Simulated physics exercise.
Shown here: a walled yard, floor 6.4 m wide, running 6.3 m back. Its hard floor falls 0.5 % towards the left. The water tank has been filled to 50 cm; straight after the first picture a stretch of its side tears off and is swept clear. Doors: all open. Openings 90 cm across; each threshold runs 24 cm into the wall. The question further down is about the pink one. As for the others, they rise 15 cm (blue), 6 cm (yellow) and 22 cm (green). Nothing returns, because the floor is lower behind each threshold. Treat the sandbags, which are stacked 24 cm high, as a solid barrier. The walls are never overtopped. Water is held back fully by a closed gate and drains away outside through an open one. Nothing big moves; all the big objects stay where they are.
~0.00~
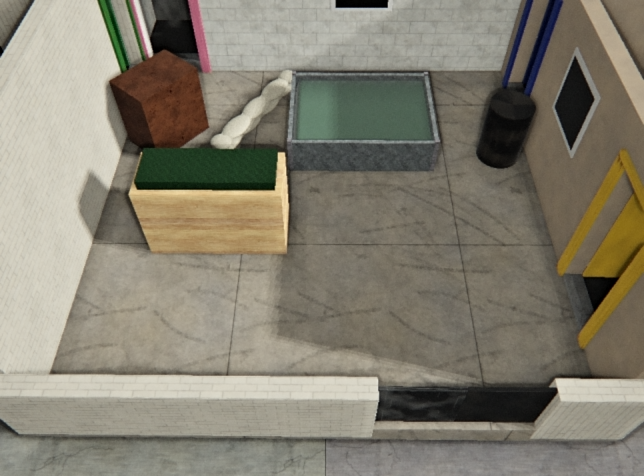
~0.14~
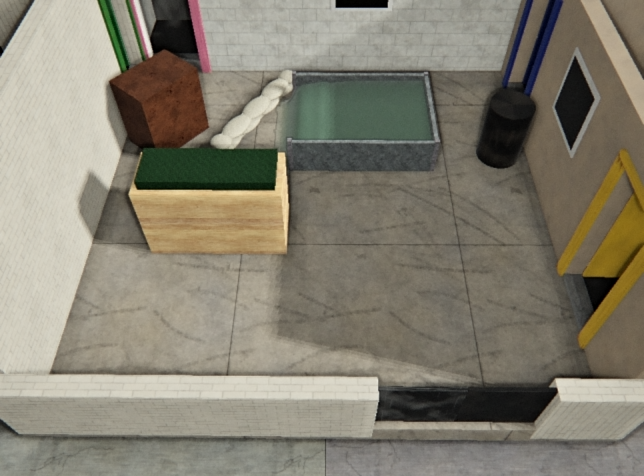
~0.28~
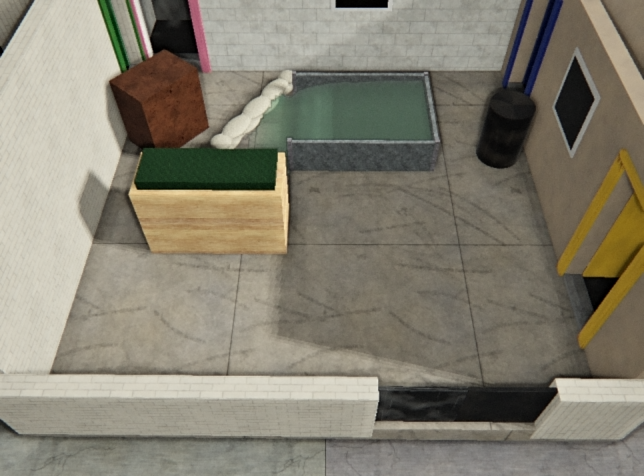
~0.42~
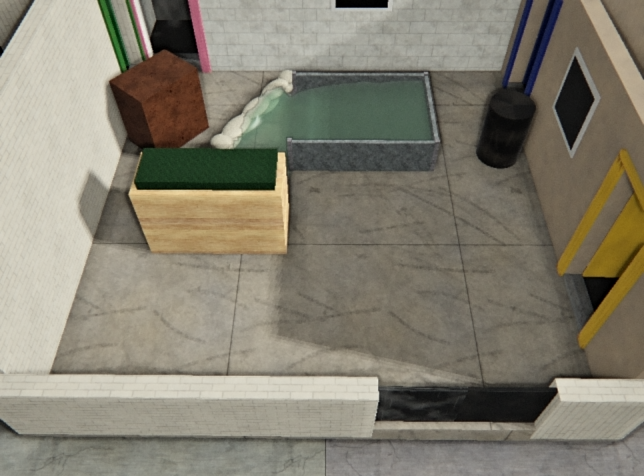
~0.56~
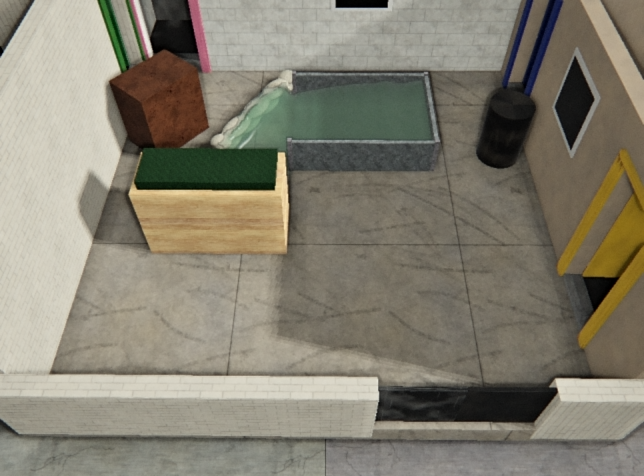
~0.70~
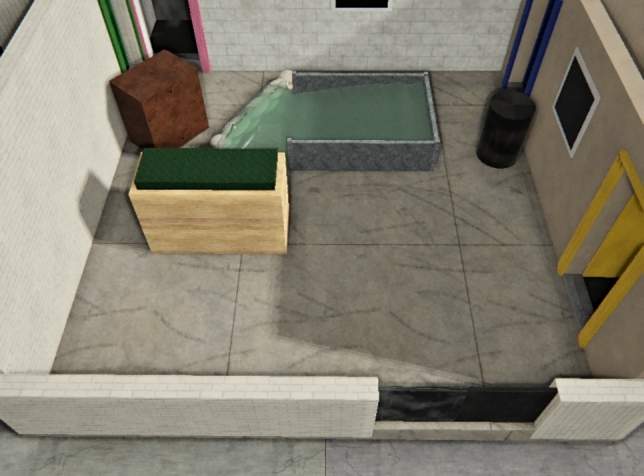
Walled yard with a grey tank losing its left side, green water pouring out leftward and spreading over a pale twisted barrier.
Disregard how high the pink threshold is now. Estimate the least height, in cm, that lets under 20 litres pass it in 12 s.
I would say 7 cm.
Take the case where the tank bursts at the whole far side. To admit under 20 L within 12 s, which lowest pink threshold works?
In that case about 6.5 cm.
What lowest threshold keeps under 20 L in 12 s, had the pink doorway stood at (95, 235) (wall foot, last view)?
Around 14.0 cm would do it.
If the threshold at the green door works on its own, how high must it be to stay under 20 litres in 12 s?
Roughly 6.5 cm at green.
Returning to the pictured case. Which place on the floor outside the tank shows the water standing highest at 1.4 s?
About (261, 123).
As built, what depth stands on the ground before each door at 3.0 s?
Centimetres: Blue = 0, pink = 8, yellow = 0, green = 9.
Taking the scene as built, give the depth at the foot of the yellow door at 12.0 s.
It comes to about 4.0 centimetres deep.
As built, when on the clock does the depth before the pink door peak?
Peak time: About 3.8 s.
After 1.4 s water covers 20 % of the floor, deepest (36 cm) near (261, 123); it has not reached the pink door.
After 3.0 s water covers 40 % of the floor, deepest (29 cm) near (136, 145); 8 cm at the pink door, 0 litres in over its 21 cm threshold.
After 12.0 s water covers 95 % of the floor, deepest (8 cm) near (147, 76); 7 cm at the pink door, 0 litres in over its 21 cm threshold.
At the pink door as built, the water arrived by 2.3 s and peaked near 14 cm at 3.8 s.
Run again over the same 12 s with other heights there, 33 litres in over 6 cm, 13 litres over 8 cm. The limit of 20 litres is kept from about 7 cm up.
